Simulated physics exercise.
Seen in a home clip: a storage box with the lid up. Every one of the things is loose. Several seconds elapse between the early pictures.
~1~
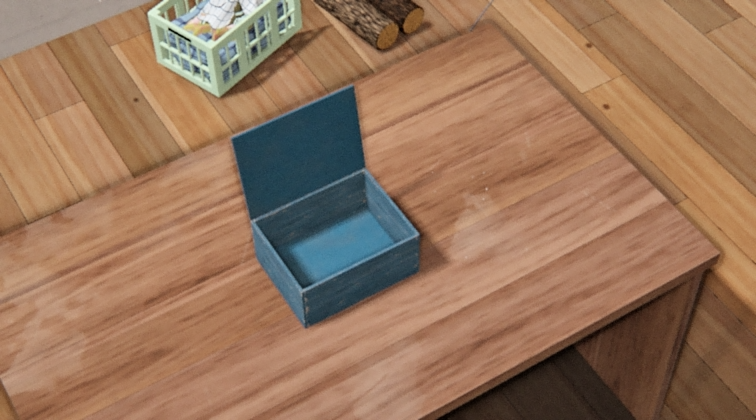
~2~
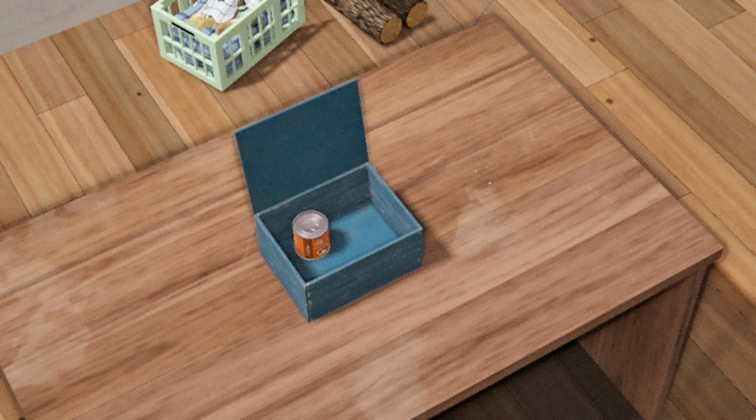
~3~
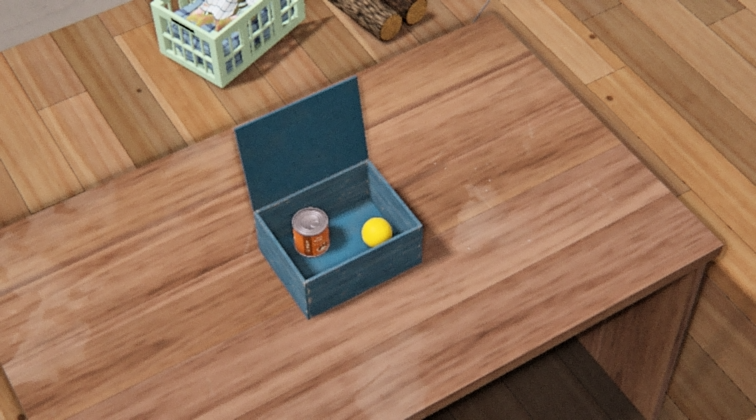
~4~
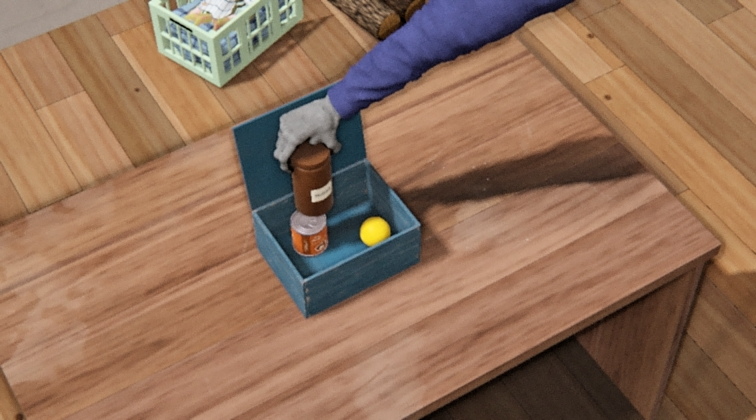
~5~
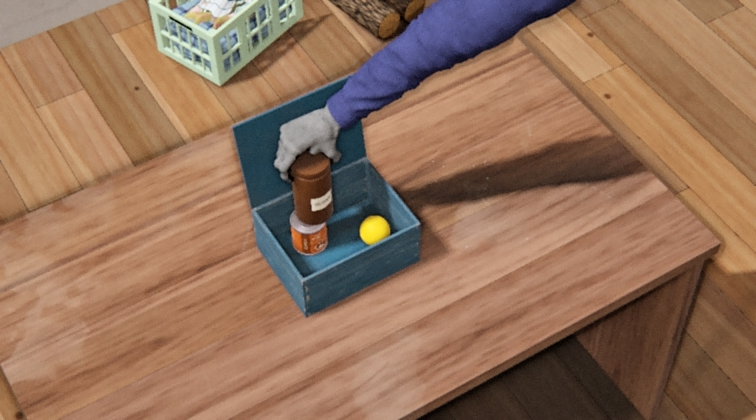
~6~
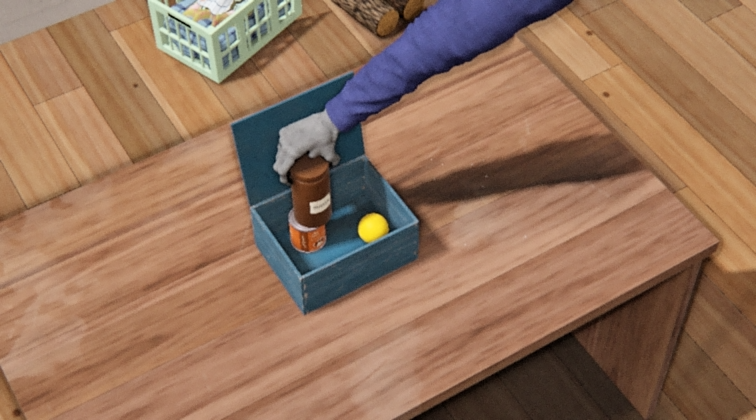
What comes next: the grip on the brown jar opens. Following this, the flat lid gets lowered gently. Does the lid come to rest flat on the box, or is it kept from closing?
I expect the lid to stay up.
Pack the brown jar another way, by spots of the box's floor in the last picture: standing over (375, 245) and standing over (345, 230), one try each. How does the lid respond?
Lid: First try closed, second try open.
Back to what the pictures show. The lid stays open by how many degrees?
Measured angle - around 85°.
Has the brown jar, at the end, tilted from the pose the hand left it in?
Observation: It keeps the set orientation.
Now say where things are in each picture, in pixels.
The last thing is not in view yet, in the first frame.
The last thing is not in view yet; orange tin (311, 236), in the second frame.
The last thing is not in view yet; orange tin (311, 233), in the third frame.
Coming down; brown jar (312, 177); orange tin (309, 232), in the fourth frame.
Coming down; brown jar (312, 186); orange tin (309, 231), in the fifth frame.
Put in, still held; brown jar (311, 189); orange tin (307, 228), in the sixth frame.
Then, 0.90 s later than the last frame, lid starting down.
Then, 1.00 s later than the last frame, brown jar resting near (311, 190).
When it is over, lid 84° above the rim; all 3 as before. End places, in pixels of the last picture, brown jar near (311, 190).
